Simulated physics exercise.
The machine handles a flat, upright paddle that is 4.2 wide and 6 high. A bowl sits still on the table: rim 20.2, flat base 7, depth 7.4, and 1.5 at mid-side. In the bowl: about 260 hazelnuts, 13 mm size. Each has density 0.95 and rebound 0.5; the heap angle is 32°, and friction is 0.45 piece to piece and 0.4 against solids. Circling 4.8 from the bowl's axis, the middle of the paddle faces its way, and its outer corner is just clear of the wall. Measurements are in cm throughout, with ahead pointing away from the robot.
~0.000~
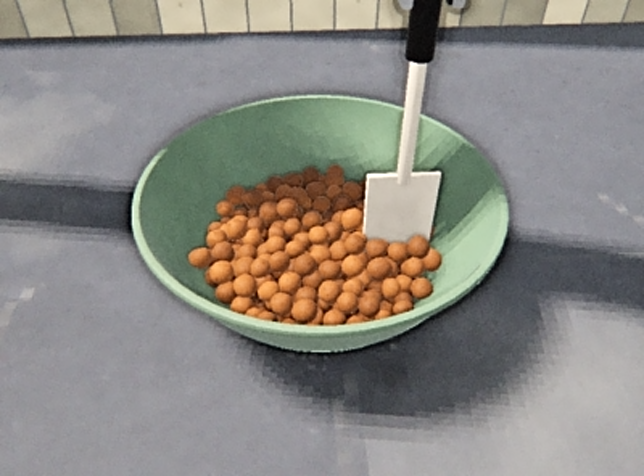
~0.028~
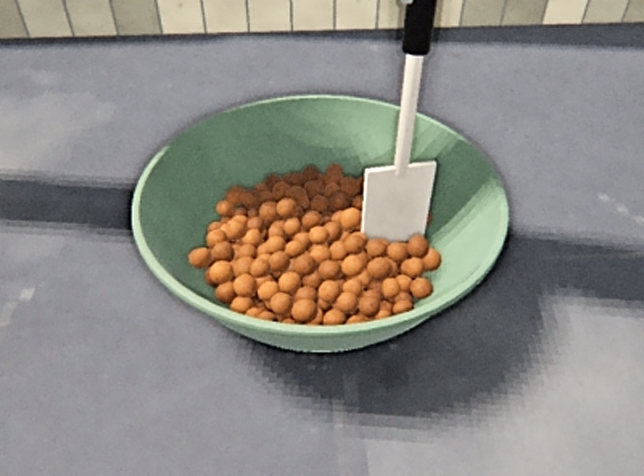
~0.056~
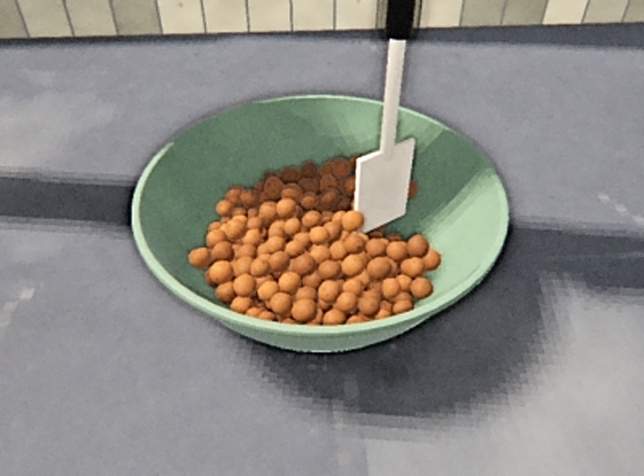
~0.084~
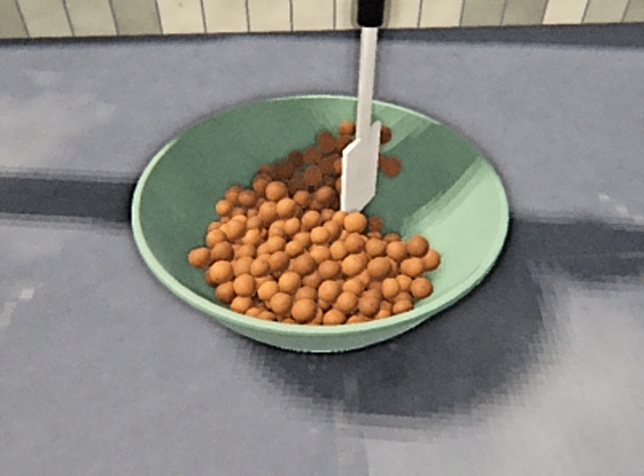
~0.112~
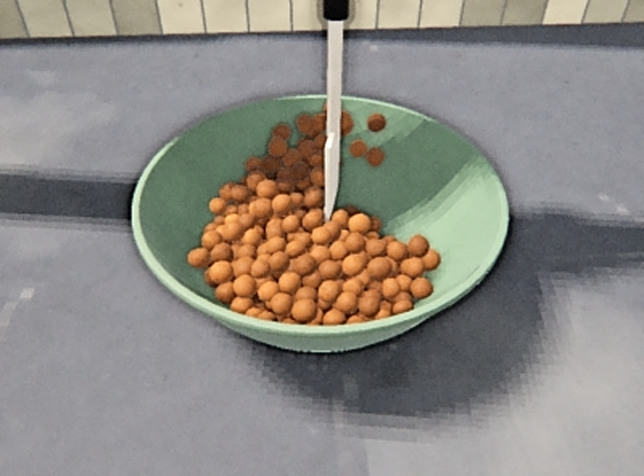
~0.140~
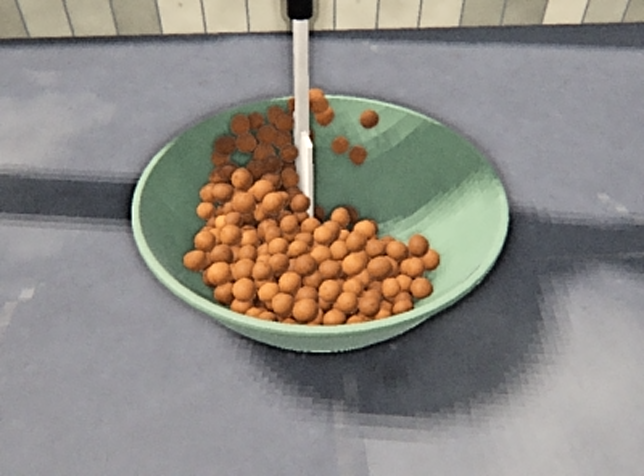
A flat white paddle sweeps leftward through brown balls in a green bowl, pushing some up the far side.
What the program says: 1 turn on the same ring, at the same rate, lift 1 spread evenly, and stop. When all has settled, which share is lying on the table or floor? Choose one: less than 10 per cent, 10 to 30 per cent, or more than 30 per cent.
The share is 10 to 30 per cent.
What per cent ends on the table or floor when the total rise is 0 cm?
About 15 percent.
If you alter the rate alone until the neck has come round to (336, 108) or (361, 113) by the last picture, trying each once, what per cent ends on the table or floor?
Some 5 and 0 per cent.
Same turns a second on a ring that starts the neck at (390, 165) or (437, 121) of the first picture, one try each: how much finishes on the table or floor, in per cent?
Near 10 and 0 in a hundred, one try each.
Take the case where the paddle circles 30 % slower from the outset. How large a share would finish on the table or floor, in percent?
My guess is about 5 per cent.
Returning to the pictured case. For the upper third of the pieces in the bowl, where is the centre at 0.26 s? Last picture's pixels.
I'd put it at around (230, 257).
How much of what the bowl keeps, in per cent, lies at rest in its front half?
Around 45 percent of it.
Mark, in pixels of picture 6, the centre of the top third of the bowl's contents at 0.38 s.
At about (396, 275).
After 0.26 s, 197° round, highest piece 11 above the table; 253 in the bowl, 11 in flight or on the tool.
After 0.38 s, 295° round, highest piece 11 above the table; 238 in the bowl, 13 on the table or floor, 13 in flight or on the tool.
After 0.63 s, 0° round, highest piece 6 above the table; 221 in the bowl, 43 on the table or floor.
After 1.33 s, 0° round, highest piece 5 above the table; 221 in the bowl, 43 on the table or floor.
In the end, 221 in the bowl, 43 on the table or floor. That is 16 % on the table or floor.
